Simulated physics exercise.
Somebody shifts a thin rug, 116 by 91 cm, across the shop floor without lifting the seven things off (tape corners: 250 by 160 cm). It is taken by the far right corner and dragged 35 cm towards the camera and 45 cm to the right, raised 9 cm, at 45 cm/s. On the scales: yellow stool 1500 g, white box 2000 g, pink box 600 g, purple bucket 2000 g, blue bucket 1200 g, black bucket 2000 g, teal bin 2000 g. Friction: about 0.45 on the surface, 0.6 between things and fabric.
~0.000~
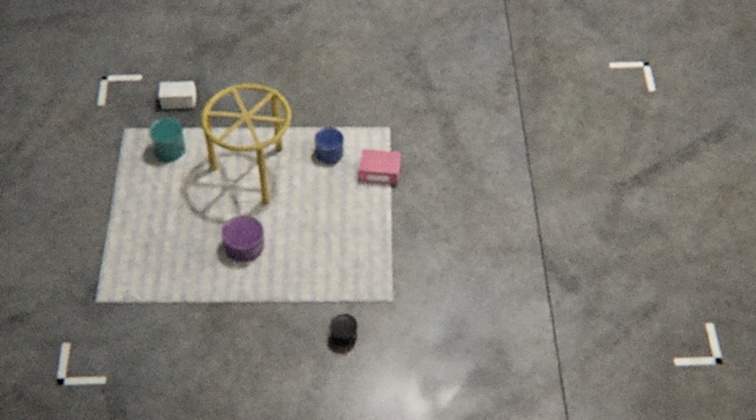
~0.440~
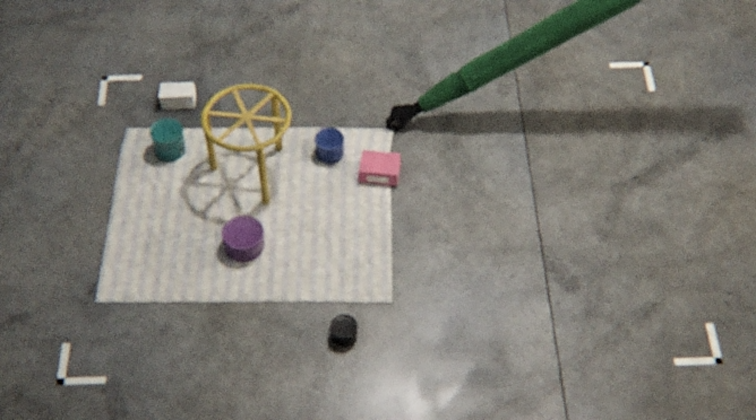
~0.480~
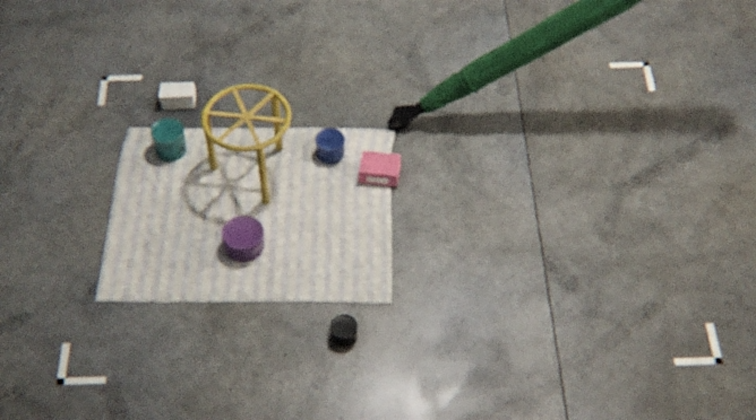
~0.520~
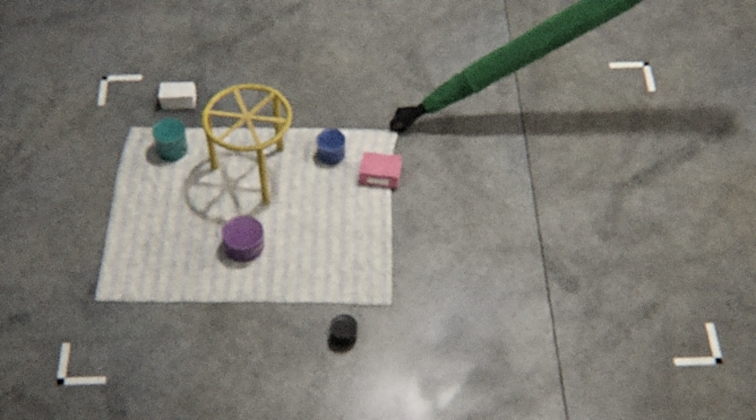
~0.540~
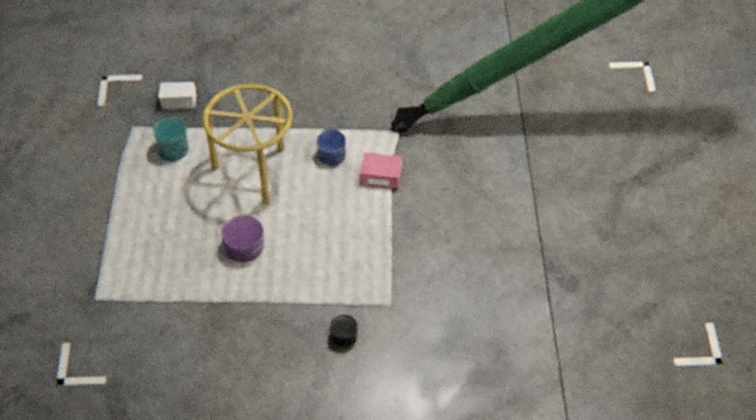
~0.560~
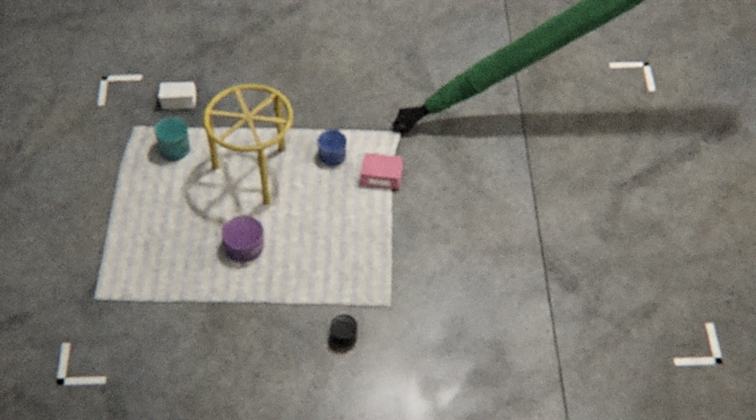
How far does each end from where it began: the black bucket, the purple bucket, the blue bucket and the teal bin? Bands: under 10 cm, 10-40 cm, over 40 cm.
Result: Black bucket stays in the low band, purple bucket slides into the middle band, blue bucket ends far away, teal bin ends far away.
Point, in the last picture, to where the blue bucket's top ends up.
Around (439, 176).
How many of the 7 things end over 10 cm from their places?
That makes 5.
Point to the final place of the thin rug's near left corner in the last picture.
At about (153, 227).
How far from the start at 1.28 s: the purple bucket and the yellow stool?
Purple bucket 8 cm, yellow stool 25 cm.
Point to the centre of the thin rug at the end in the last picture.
Near (329, 208).
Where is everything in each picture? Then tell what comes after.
The first frame shows black bucket (344, 325); purple bucket (243, 232); blue bucket (329, 138); teal bin (166, 130); thin rug corners (96, 303) (125, 129) (389, 128) (392, 301).
The second frame shows thin rug corners (96, 302) (127, 129); grip (392, 129).
The third frame shows thin rug corners (95, 301) (129, 128); grip (394, 130).
The fourth frame shows thin rug corners (95, 301) (131, 128); grip (396, 131).
The fifth frame shows thin rug corners (95, 300) (133, 127); grip (397, 131).
The sixth frame shows black bucket (344, 326); purple bucket (243, 232); blue bucket (332, 141); teal bin (171, 129); thin rug corners (95, 299) (134, 127) (390, 306); grip (399, 132).
By 0.9 s, middle of the thin rug at (263, 211); teal bin 16 cm off its start, blue bucket 14 cm off its start, pink box 14 cm off its start.
By 1.3 s, middle of the thin rug at (288, 210); teal bin 33 cm off its start, blue bucket 29 cm off its start, purple bucket 9 cm off its start.
By 1.6 s, middle of the thin rug at (313, 207); blue bucket 44 cm off its start at (424, 170), teal bin 41 cm off its start at (261, 113), purple bucket 17 cm off its start at (285, 223).
By 2.0 s, middle of the thin rug at (329, 208); blue bucket 50 cm off its start, teal bin 49 cm off its start, purple bucket 24 cm off its start.
By 2.6 s, middle of the thin rug at (329, 208); blue bucket 50 cm off its start at (439, 176), teal bin 49 cm off its start at (281, 114), purple bucket 24 cm off its start at (301, 223), black bucket 0 cm off its start at (344, 326).
